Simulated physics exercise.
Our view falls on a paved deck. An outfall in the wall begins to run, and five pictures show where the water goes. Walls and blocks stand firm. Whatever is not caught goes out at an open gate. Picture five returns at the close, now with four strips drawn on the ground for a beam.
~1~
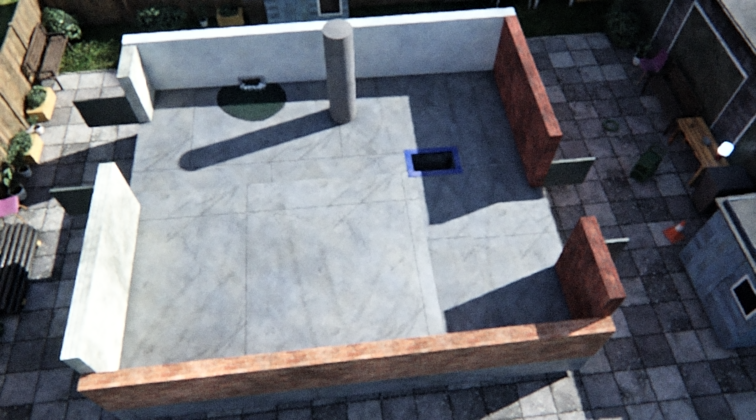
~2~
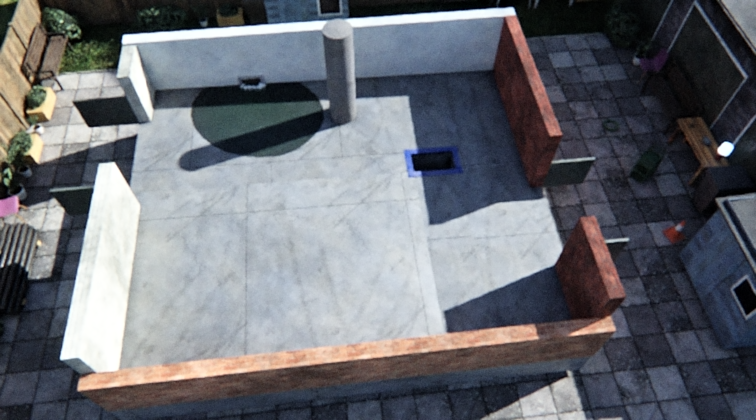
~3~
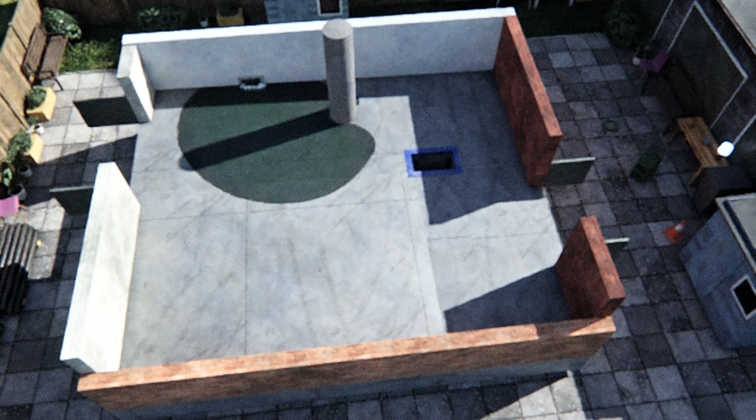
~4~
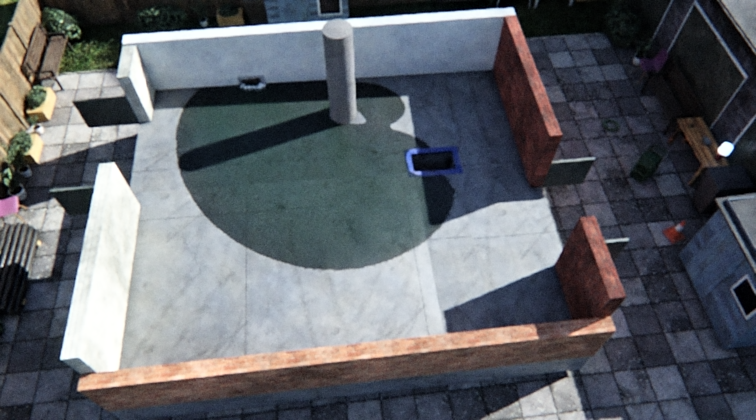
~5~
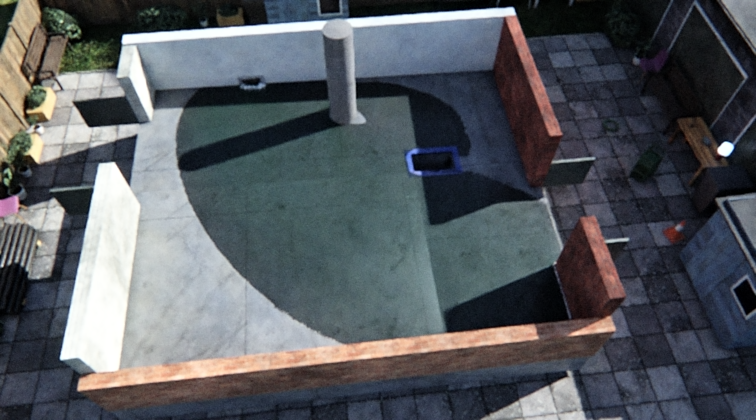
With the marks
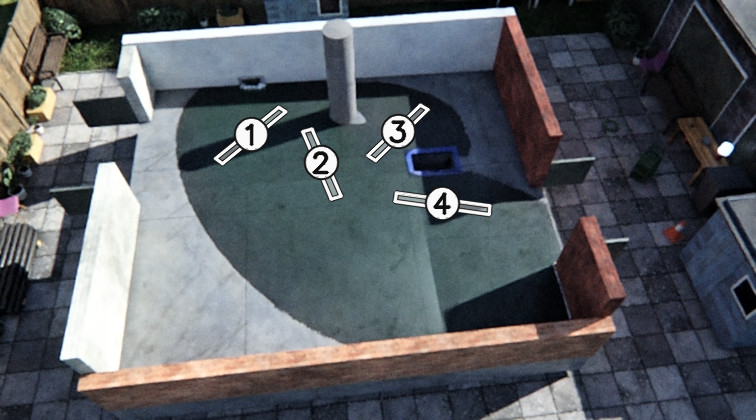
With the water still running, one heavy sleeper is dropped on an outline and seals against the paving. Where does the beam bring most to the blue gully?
Position 4 does it best.
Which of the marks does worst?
It is 3.
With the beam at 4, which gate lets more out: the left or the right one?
The right gate.
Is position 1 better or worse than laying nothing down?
Position 1 is worse.
On the marked copy, 1 from (219, 161) to (282, 109); 2 from (307, 130) to (336, 197); 3 from (371, 158) to (424, 107); 4 from (395, 197) to (489, 210).
With 1, about 8 % of the stream runs into the blue gully, about 91 % out by the gates.
With 2, about 9 % of the stream runs into the blue gully, about 90 % out by the gates.
With 3, about 2 % of the stream runs into the blue gully, about 98 % out by the gates.
With 4, about 13 % of the stream runs into the blue gully, about 86 % out by the gates.
